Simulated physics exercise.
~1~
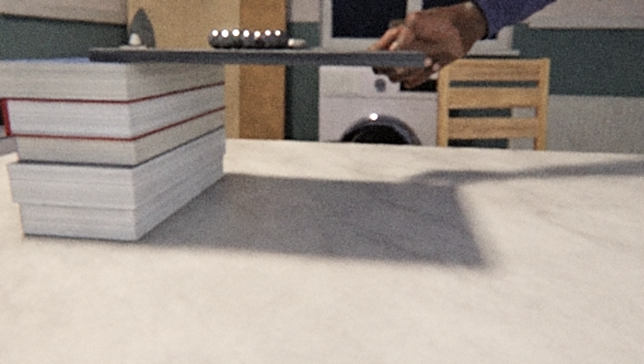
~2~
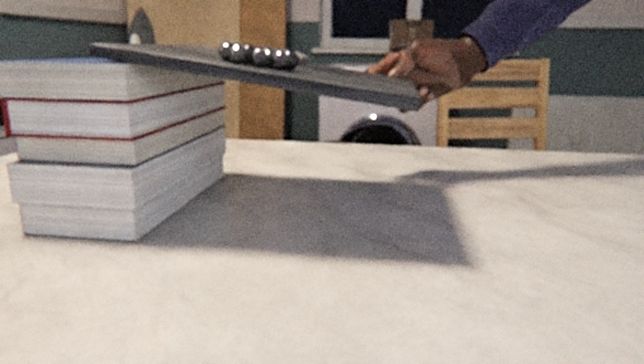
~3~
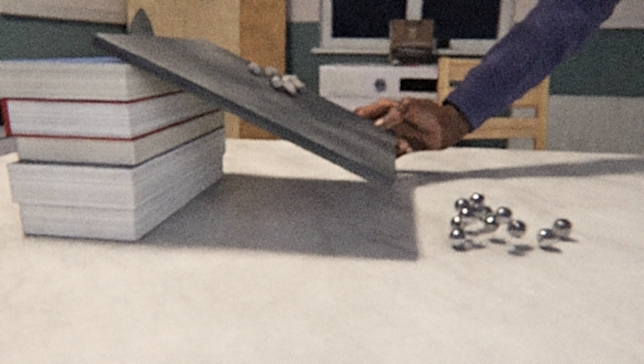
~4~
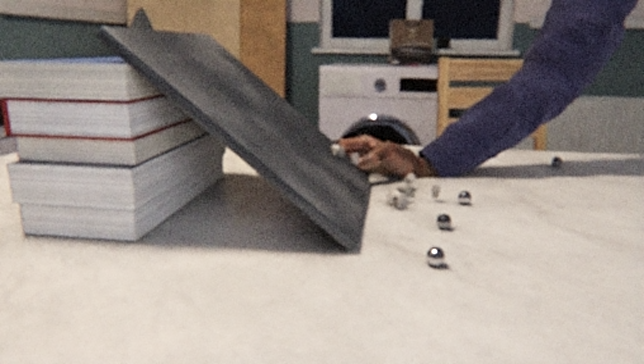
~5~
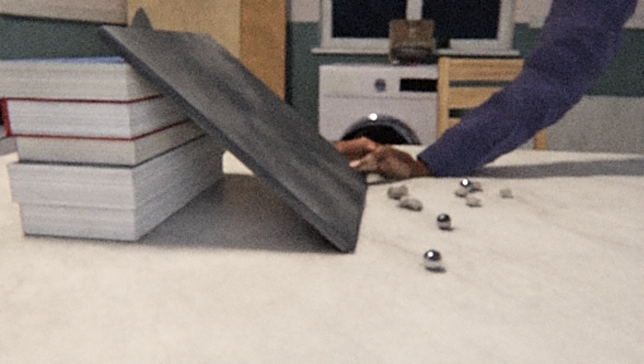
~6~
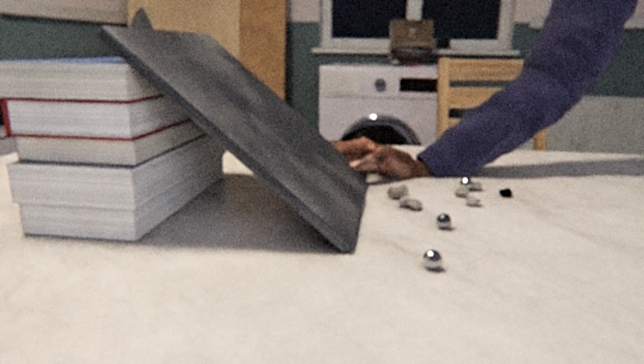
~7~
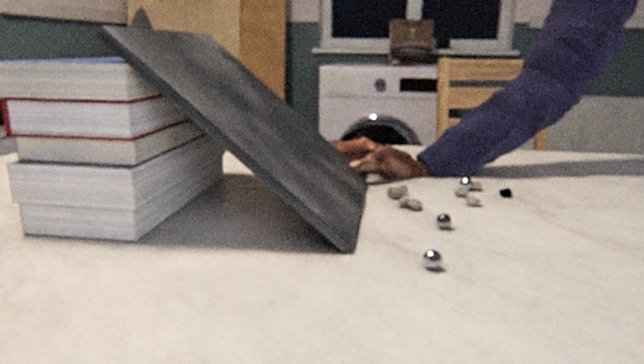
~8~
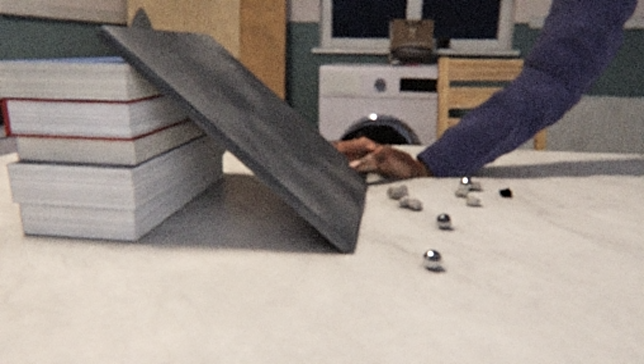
Hand lowering a dark board leaning on stacked books, shiny metal balls rolling off first, then small pale stones sliding onto the table.
